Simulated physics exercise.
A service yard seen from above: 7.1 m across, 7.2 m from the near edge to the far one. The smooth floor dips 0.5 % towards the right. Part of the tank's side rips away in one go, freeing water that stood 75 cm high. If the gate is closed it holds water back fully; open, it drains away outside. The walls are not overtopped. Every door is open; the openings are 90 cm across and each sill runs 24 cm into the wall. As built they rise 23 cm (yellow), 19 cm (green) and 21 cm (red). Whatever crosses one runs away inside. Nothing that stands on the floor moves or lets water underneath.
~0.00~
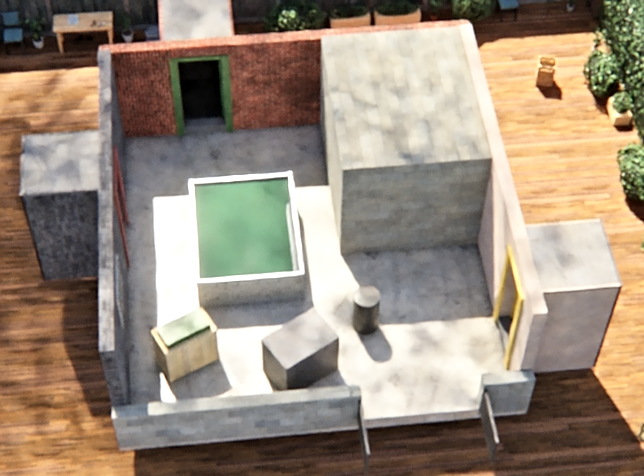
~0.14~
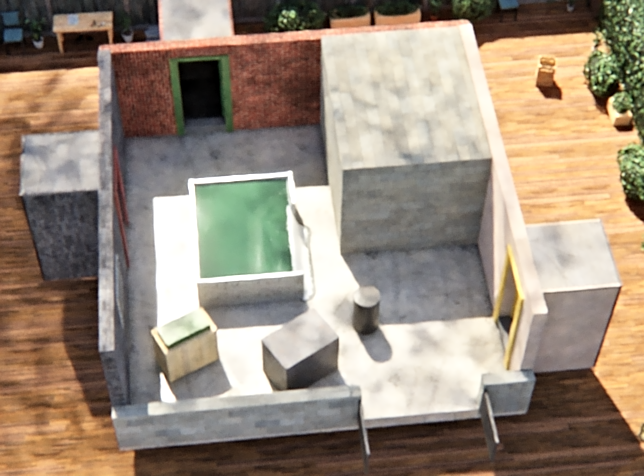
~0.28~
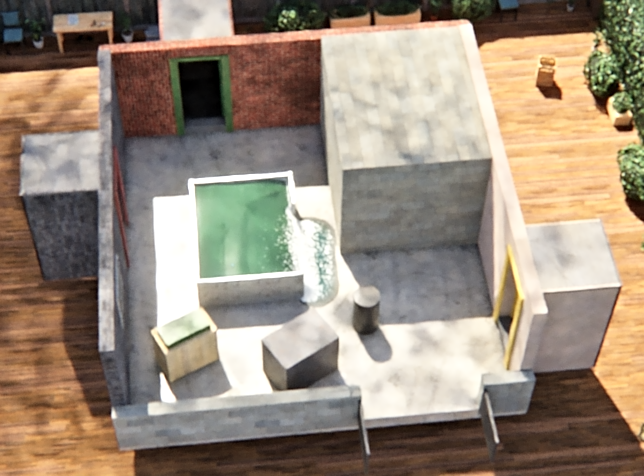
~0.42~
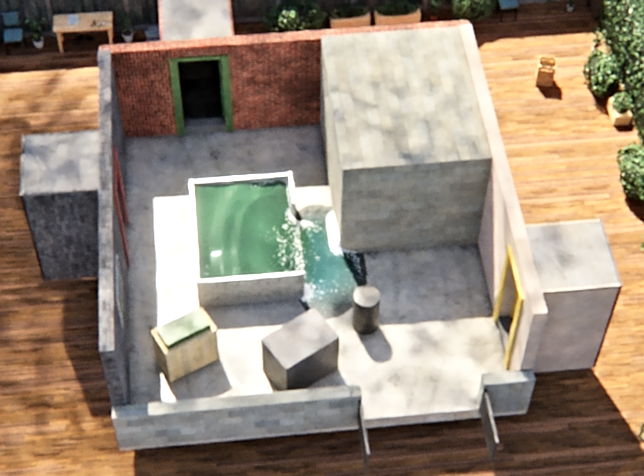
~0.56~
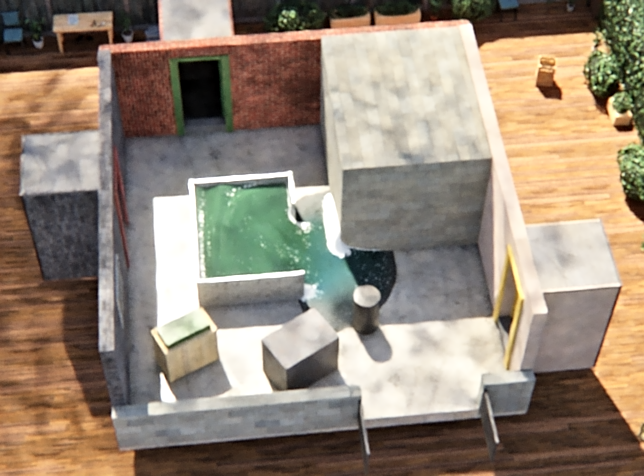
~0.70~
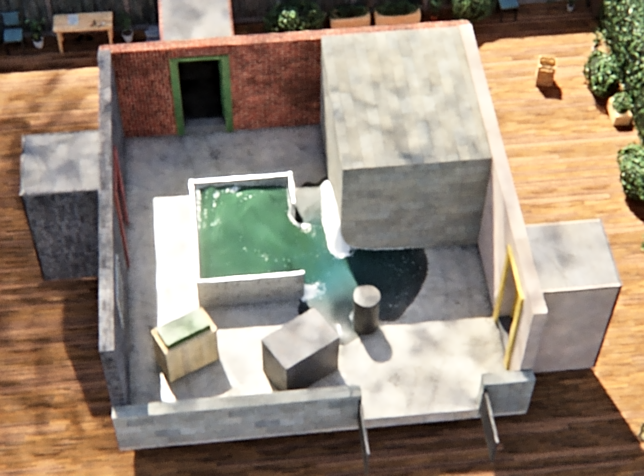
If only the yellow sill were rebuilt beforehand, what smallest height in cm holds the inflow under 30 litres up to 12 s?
Close to 22 cm is just enough.
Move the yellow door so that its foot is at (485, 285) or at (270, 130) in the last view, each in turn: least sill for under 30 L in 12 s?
About 29 and 16 cm.
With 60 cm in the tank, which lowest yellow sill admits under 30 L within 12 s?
About 17 cm.
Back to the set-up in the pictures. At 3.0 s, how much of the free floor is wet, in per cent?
Near 55 per cent is wet.
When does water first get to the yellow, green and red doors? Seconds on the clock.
Yellow 1.6 s, green 2.0 s, red 4.5 s.
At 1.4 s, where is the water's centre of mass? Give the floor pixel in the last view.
Near (290, 255).
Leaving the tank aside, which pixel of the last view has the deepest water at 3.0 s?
Near (500, 395).
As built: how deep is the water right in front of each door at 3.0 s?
Depths in cm: Yellow 24, green 8, red 0.
After 1.4 s water covers 30 % of the floor, deepest (53 cm) near (333, 247); it has not reached the yellow door.
After 3.0 s water covers 55 % of the floor, deepest (40 cm) near (500, 395); 24 cm at the yellow door, 19 litres in over its 23 cm sill.
After 12.0 s water covers 100 % of the floor, deepest (12 cm) near (267, 391); 8 cm at the yellow door, 26 litres in over its 23 cm sill.
At the yellow door as built, the water arrived by 1.6 s and peaked near 31 cm at 2.2 s.
Run again over the same 12 s with other heights there, 72 litres in over 18 cm, 7 litres over 28 cm. The limit of 30 litres is kept from about 22 cm up.
